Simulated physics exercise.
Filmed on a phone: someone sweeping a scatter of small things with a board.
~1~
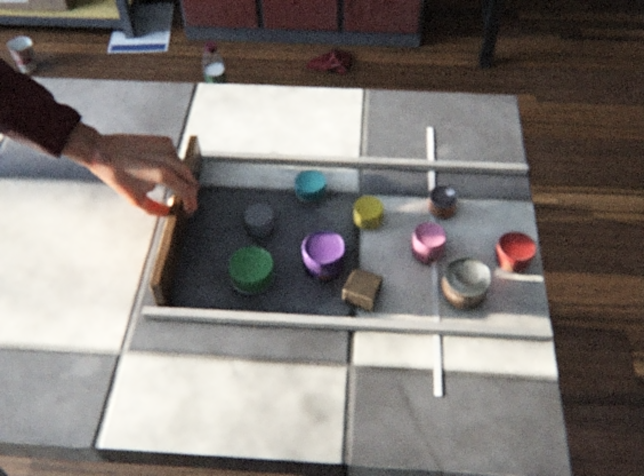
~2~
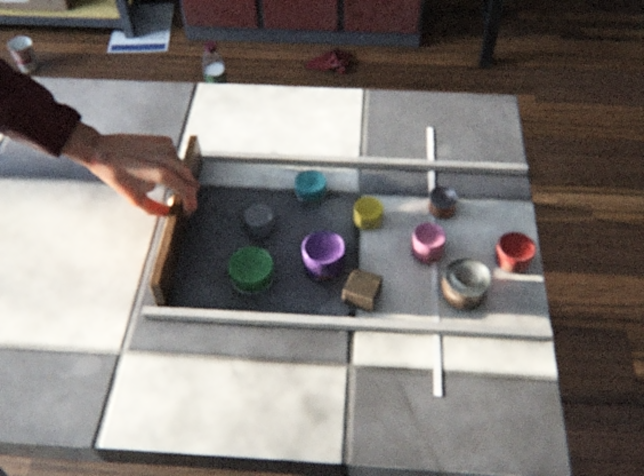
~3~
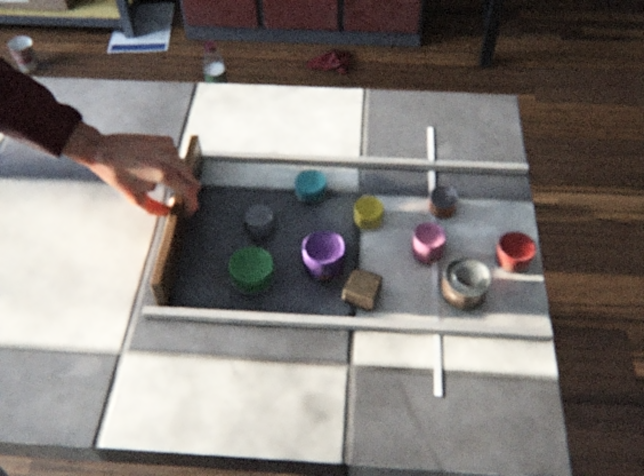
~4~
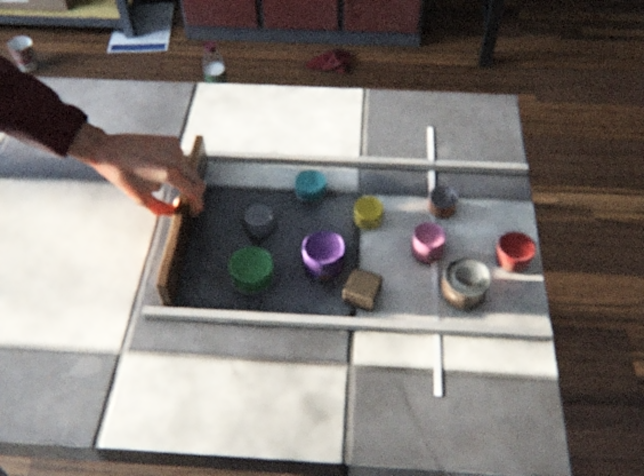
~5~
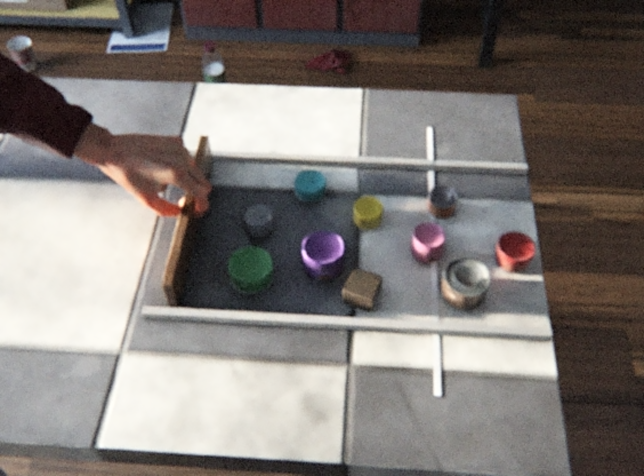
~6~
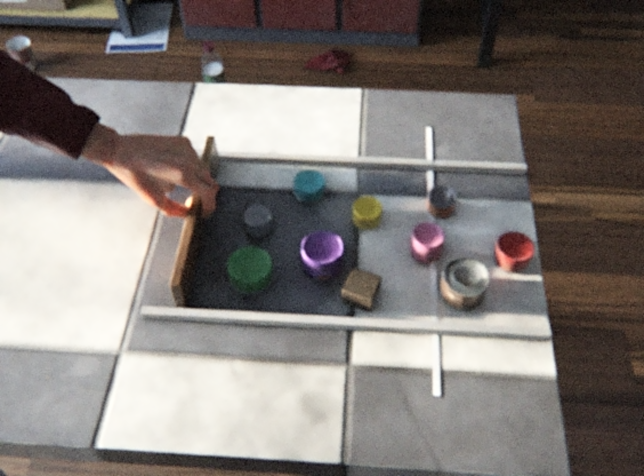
At first, a hand reaching in from the left holds a wooden board almost still beside a scatter of small, colourful pots and tubs on a tiled table. Then the hand slides the board slightly right between two pale rails, narrowing the gap to the green pot, while the containers stay put.
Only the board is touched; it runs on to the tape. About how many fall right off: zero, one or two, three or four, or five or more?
In the end the number that fall off is zero.
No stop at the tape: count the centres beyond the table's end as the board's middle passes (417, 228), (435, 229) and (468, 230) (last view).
In that order 0, 0 and 1.
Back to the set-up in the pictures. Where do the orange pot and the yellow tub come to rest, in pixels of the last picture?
First (483, 198), then (456, 205).
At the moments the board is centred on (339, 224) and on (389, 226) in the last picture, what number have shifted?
First 6, then 9.
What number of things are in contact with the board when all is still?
It touches 4.
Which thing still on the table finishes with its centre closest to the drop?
The red pot.
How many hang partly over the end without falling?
0 of them.
Soon after, none off yet; red pot at rest near (513, 253); brown tin at rest near (464, 284); orange pot at rest near (441, 203).
In the end, the number that fall off is zero.
